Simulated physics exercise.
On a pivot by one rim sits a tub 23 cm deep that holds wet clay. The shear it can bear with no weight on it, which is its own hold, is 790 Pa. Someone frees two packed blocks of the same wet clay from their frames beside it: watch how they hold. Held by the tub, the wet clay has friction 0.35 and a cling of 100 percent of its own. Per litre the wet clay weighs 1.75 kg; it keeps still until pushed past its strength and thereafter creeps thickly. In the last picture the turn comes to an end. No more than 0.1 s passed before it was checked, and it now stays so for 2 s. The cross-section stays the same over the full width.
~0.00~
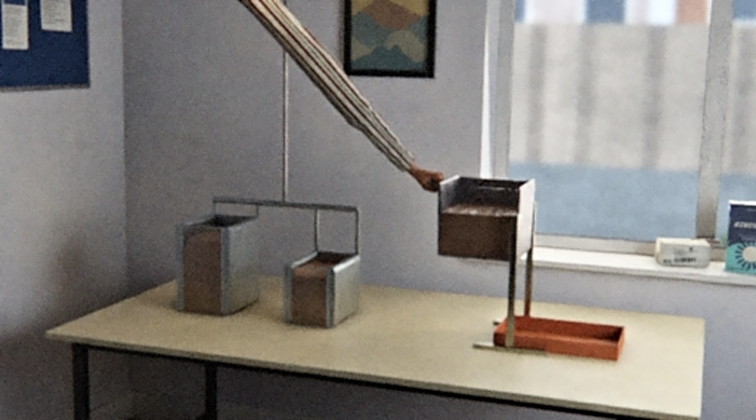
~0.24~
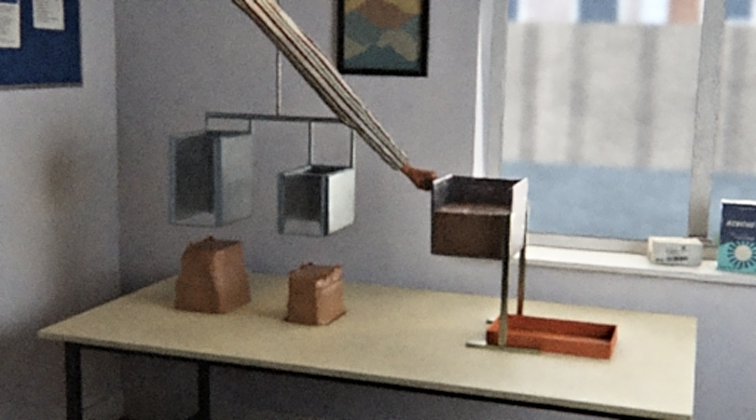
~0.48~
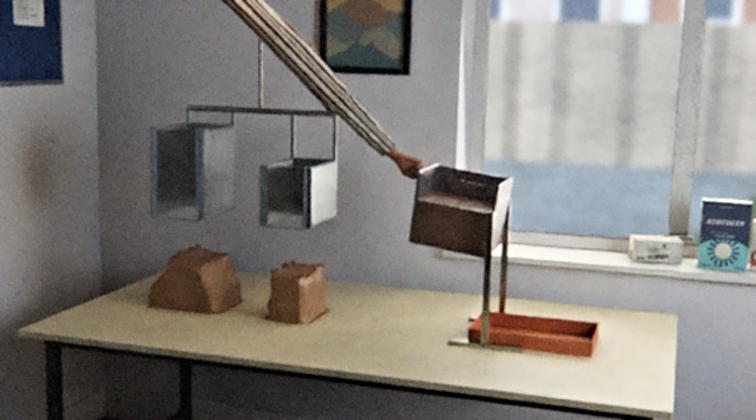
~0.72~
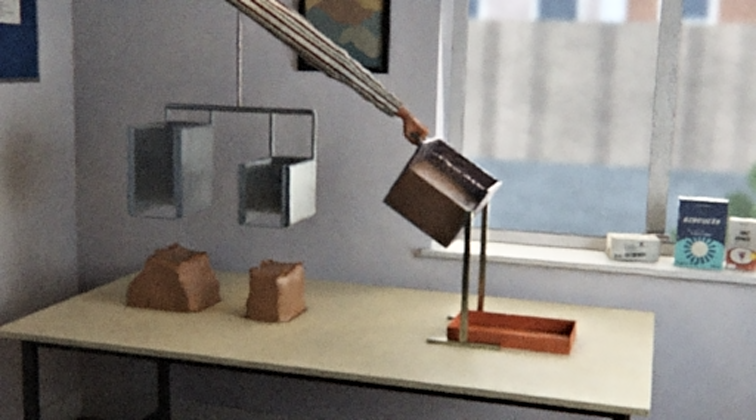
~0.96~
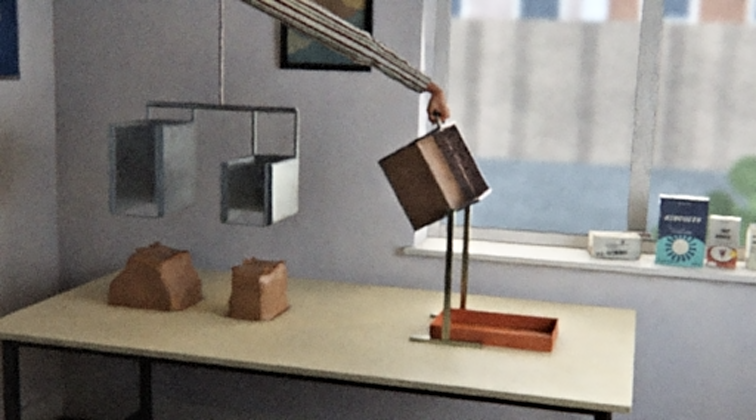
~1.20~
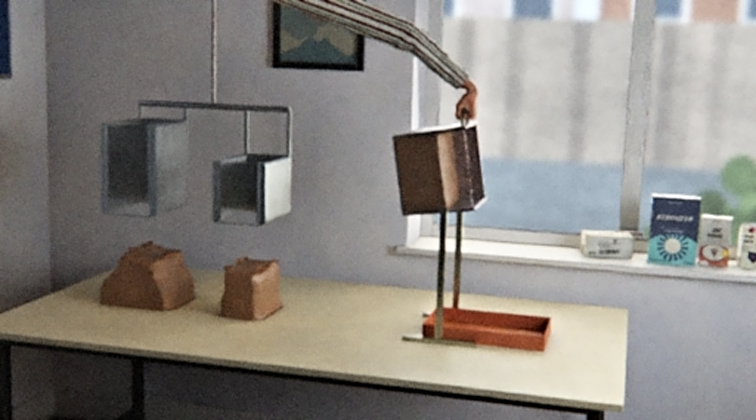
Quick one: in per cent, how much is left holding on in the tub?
Expect around 100 %.
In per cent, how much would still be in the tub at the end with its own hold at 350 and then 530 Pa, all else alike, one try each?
In order: Around 75 % and around 100 %.
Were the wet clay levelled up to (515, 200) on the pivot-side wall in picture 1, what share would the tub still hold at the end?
About 100 %.
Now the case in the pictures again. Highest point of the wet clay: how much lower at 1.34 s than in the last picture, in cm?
About 0 cm.
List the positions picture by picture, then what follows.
The first frame shows handle-side rim at (441, 185), tilt 0 degrees; top of the wet clay at (474, 214); blocks stand 27 cm, 17 cm (left to right).
The second frame shows handle-side rim at (434, 184), tilt 0 degrees; top of the wet clay at (467, 213); blocks stand 24 cm, 17 cm (left to right).
The third frame shows handle-side rim at (421, 173), tilt 7 degrees; top of the wet clay at (422, 201); blocks stand 19 cm, 17 cm (left to right).
The fourth frame shows handle-side rim at (423, 144), tilt 33 degrees; top of the wet clay at (411, 170); blocks stand 19 cm, 17 cm (left to right).
The fifth frame shows handle-side rim at (441, 129), tilt 60 degrees; top of the wet clay at (416, 145); blocks stand 19 cm, 17 cm (left to right).
The sixth frame shows handle-side rim at (464, 129), tilt 81 degrees; top of the wet clay at (434, 136); blocks stand 19 cm, 17 cm (left to right).
After 1.34 s, the tub is at 81 degrees and holds 100 %.
After 1.51 s, the tub is at 81 degrees and holds 100 %.
After 1.68 s, the tub is at 81 degrees and holds 100 %.
After 1.85 s, the tub is at 81 degrees and holds 100 %.
After 3.20 s, at the end, the tub is at 81 degrees and holds 100 %.
